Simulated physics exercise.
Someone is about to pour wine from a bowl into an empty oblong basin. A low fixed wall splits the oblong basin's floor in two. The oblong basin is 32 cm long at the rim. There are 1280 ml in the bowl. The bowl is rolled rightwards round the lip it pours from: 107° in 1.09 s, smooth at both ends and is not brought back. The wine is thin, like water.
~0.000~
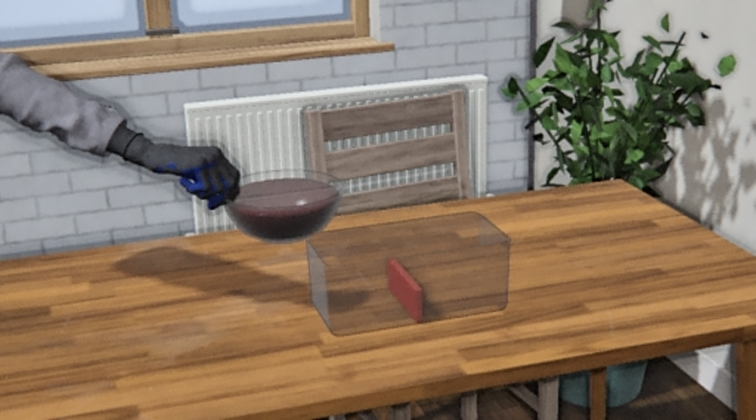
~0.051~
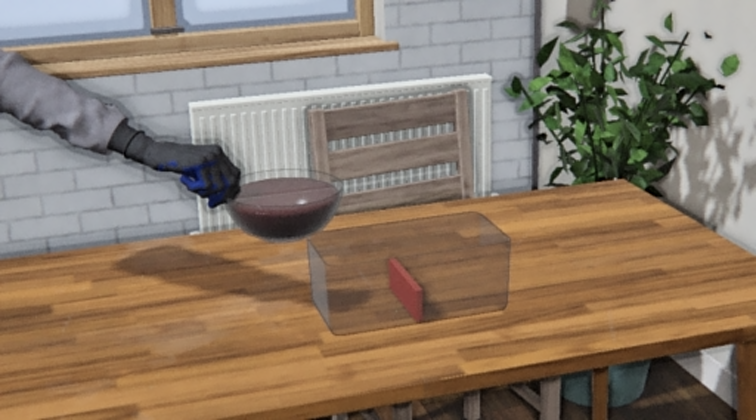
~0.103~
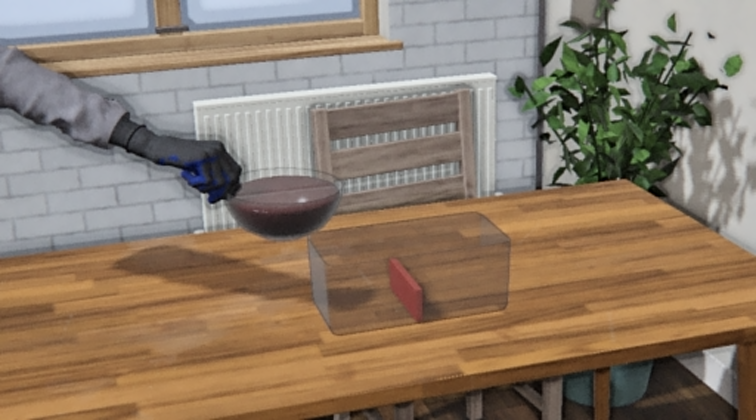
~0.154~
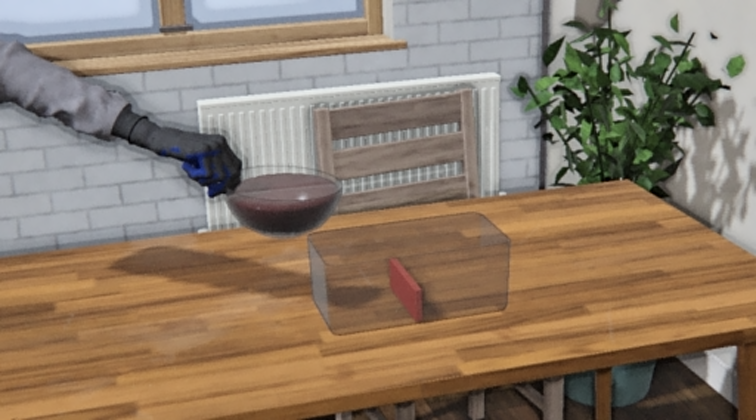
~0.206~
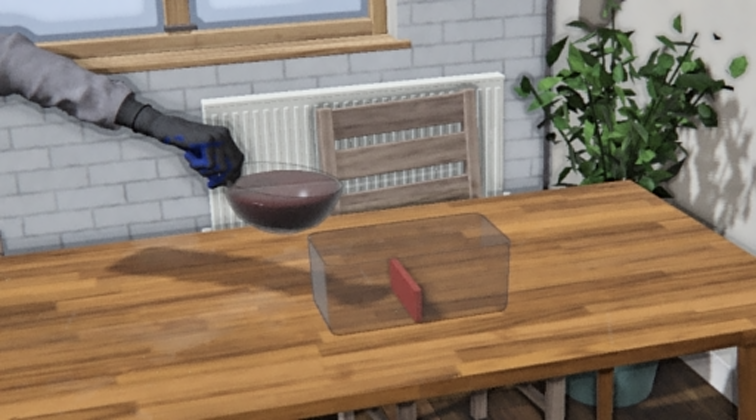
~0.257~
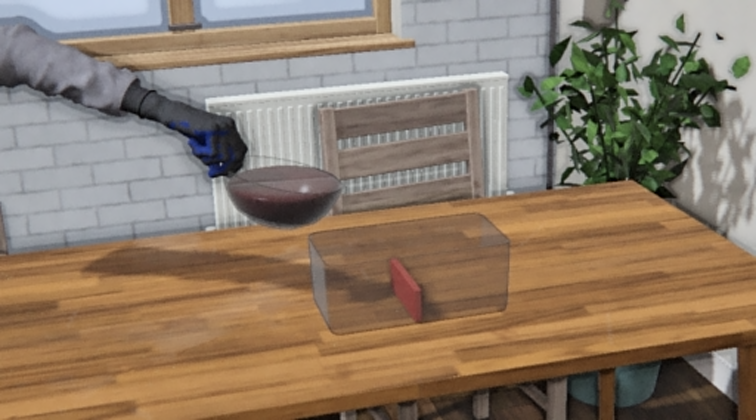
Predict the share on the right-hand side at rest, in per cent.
The far part has some 74 per cent.
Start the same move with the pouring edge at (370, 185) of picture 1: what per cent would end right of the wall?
Then about 85 per cent.
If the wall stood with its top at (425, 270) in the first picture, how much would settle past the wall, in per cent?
In that case some 25 per cent.
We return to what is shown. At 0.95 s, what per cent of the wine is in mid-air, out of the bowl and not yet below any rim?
About 8 per cent.
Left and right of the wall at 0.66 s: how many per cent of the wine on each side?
Left about 10, right about 6.
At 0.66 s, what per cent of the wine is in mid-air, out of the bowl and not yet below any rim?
Near 46 in a hundred.
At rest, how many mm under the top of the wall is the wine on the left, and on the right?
Some 44 mm on the left and 18 mm on the right.
By 0.66 s the tilt is 70° and 38 per cent is still to pour, 11 is left of the wall and 6 right of it.
By 0.95 s the tilt is 103° and 0 per cent is still to pour, 18 is left of the wall and 71 right of it.
By 1.26 s the tilt is 107° and 0 per cent is still to pour, 24 is left of the wall and 74 right of it.
By 1.59 s the tilt is 107° and 0 per cent is still to pour, 24 is left of the wall and 74 right of it.
At rest 24 per cent lies left of the wall, 74 right of it and 3 outside.
